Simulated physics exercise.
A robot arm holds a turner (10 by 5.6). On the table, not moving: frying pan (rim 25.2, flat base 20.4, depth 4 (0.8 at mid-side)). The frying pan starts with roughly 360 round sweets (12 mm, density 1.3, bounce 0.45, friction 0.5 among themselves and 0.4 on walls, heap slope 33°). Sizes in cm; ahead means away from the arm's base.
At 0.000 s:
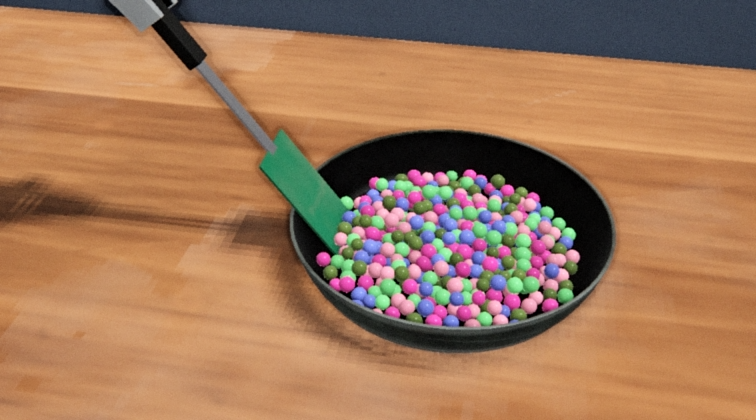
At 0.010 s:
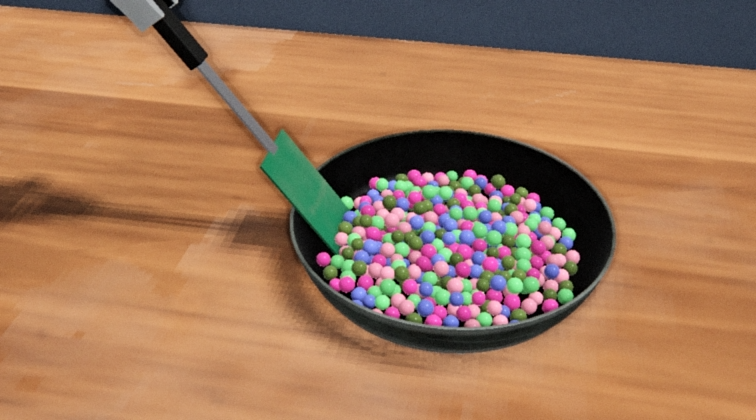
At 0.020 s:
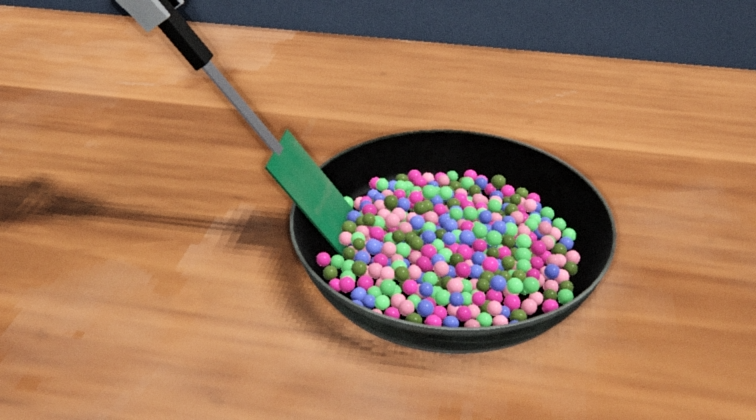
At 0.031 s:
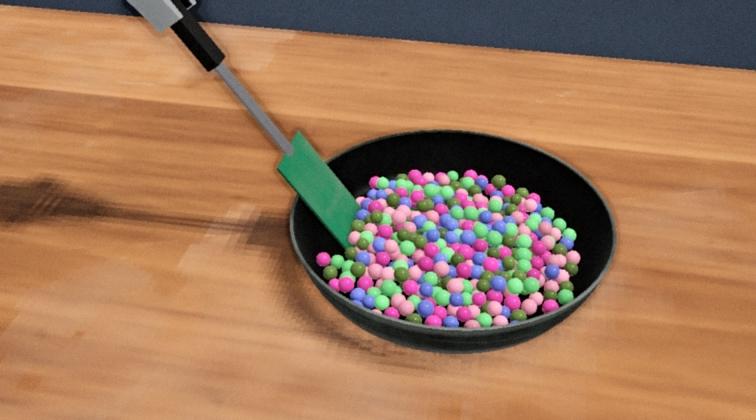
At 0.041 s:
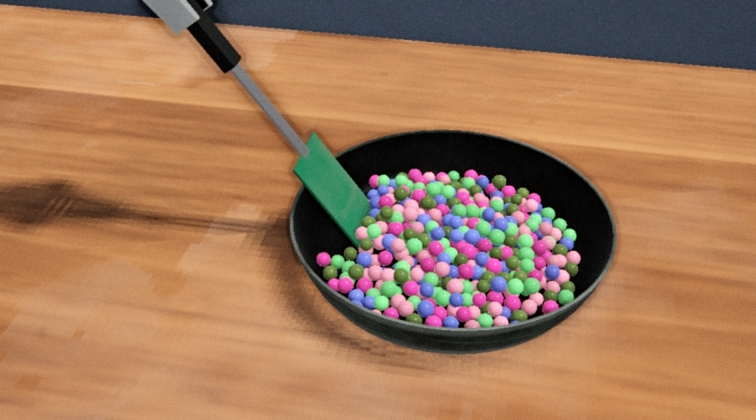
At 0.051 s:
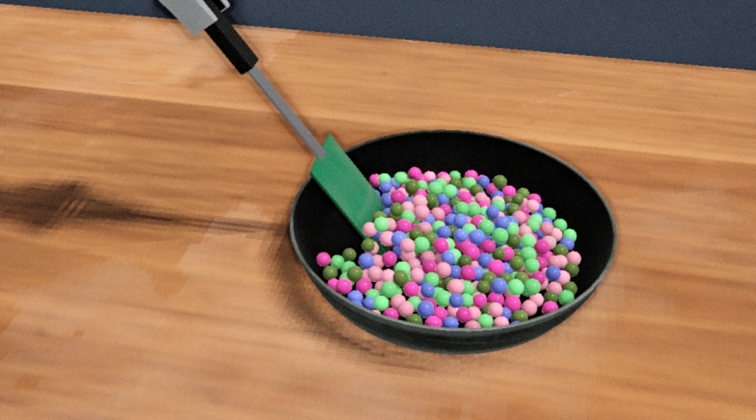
Green turner held by a robot arm resting at the pan's left side, then sliding slowly right, pushing into colourful round sweets.
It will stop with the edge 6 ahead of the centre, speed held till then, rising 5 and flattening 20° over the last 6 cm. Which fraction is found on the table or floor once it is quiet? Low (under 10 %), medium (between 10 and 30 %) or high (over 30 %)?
Share on the table or floor: Medium (between 10 and 30 %).
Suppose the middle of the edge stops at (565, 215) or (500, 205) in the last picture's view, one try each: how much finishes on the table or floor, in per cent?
Some 15 and 10 per cent.
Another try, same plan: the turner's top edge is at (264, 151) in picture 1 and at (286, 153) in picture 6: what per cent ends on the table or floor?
About 0 per cent.
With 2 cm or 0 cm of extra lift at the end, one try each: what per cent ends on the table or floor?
About 5 and 0 per cent.
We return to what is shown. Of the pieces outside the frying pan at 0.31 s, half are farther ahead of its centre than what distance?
Some 30 cm.
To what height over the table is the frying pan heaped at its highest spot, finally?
Roughly 3.5 cm.
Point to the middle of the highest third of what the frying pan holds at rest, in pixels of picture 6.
Around (532, 245).
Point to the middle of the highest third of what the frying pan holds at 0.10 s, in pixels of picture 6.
Around (473, 234).
After 0.08 s, sloping 54°, highest piece 6 above the table; 362 in the frying pan.
After 0.10 s, sloping 48°, highest piece 8 above the table; 362 in the frying pan.
After 0.31 s, sloping 34°, highest piece 6 above the table; 314 in the frying pan, 37 on the table or floor, 11 on the blade or in flight.
After 1.36 s, sloping 34°, highest piece 3 above the table; 314 in the frying pan, 48 on the table or floor.
In the end, 314 in the frying pan, 48 on the table or floor. That is 13 % on the table or floor.
